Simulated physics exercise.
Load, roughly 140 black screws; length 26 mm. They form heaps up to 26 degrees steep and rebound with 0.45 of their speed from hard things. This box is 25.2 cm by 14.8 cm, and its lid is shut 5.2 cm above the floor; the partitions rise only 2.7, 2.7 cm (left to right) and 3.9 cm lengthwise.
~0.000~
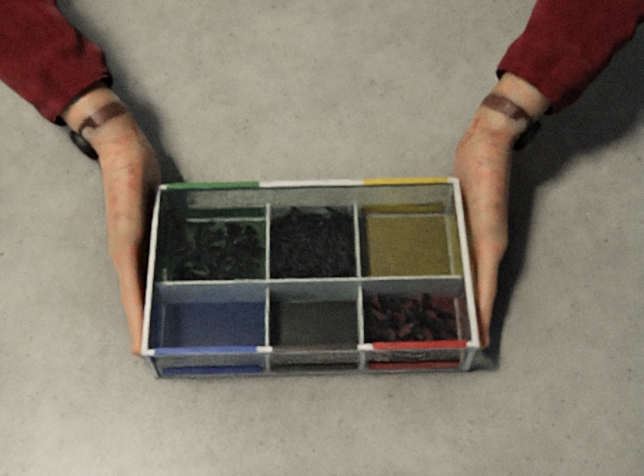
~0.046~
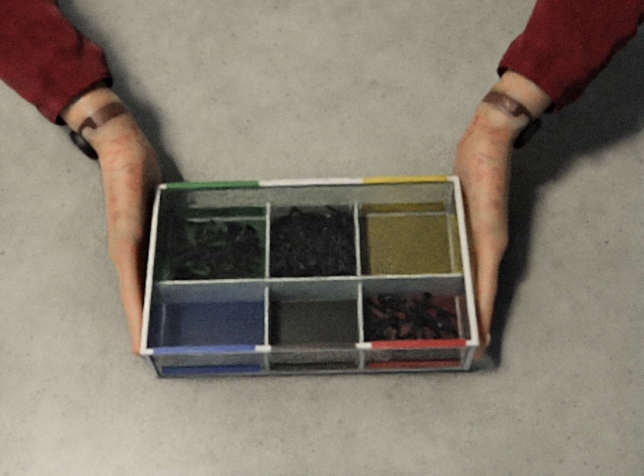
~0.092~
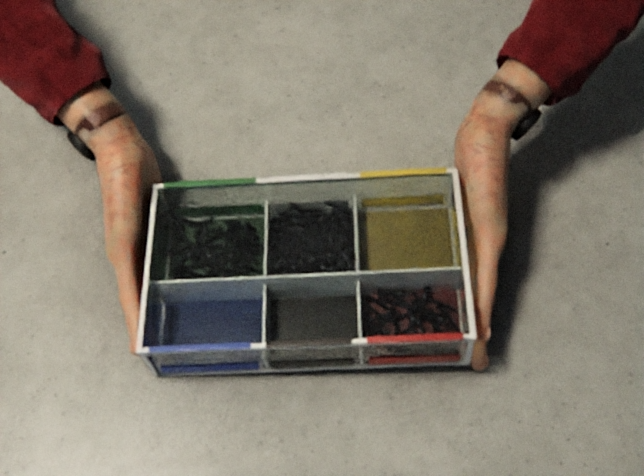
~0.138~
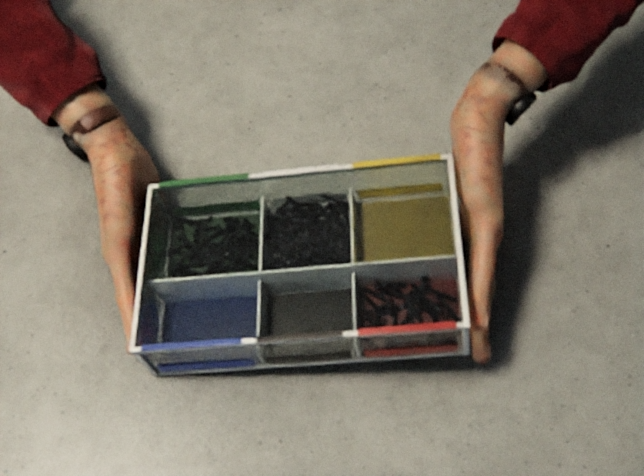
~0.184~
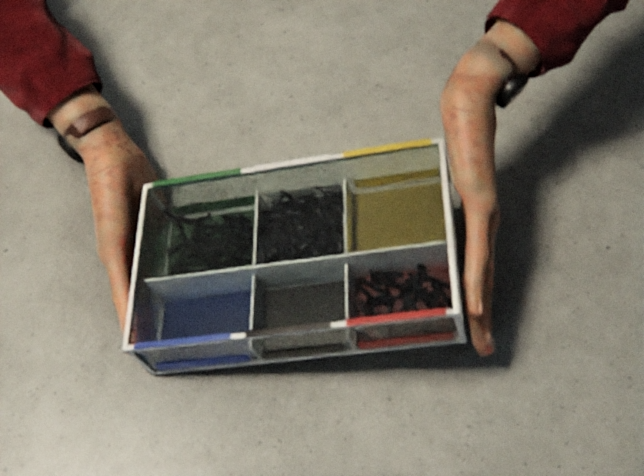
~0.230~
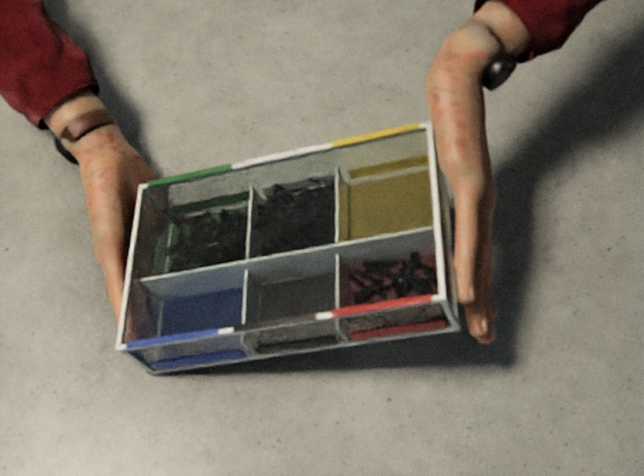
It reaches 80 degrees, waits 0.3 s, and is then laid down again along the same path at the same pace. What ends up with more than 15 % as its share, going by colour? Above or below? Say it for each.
In order: Red: Holds a share within the limit. Blue: Holds a share within the limit. Green: Holds a share past the limit. Yellow: Holds a share within the limit. White: Holds a share past the limit. Black: Holds a share within the limit.
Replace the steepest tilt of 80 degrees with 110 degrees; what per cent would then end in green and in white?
Shares: Green 80 and white 0, in per cent.
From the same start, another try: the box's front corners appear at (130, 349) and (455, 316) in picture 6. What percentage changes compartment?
In that case close to 35 per cent.
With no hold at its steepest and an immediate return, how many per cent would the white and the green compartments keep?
White 20, green 60.
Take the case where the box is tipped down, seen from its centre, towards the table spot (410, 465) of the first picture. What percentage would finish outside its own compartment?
Some 20 per cent.
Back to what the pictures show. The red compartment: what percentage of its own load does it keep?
Around 50 percent stays put.
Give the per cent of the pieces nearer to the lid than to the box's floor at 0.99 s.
Around 40 %.
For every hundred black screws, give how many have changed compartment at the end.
I'd say close to 40 percent.
After 0.99 s, tilt 80 degrees; red 10 %, blue 5 %, green 55 %, white 25 %, black 5 %.
Then, at 1.50 s, tilt 42 degrees; red 10 %, blue 10 %, green 60 %, white 20 %.
Then, at 2.07 s, tilt 0 degrees; red 10 %, blue 10 %, green 60 %, white 20 %.
In the end, at 2.5 s, red 10 %, blue 10 %, green 60 %, yellow 0 %, white 20 %, black 0 %.
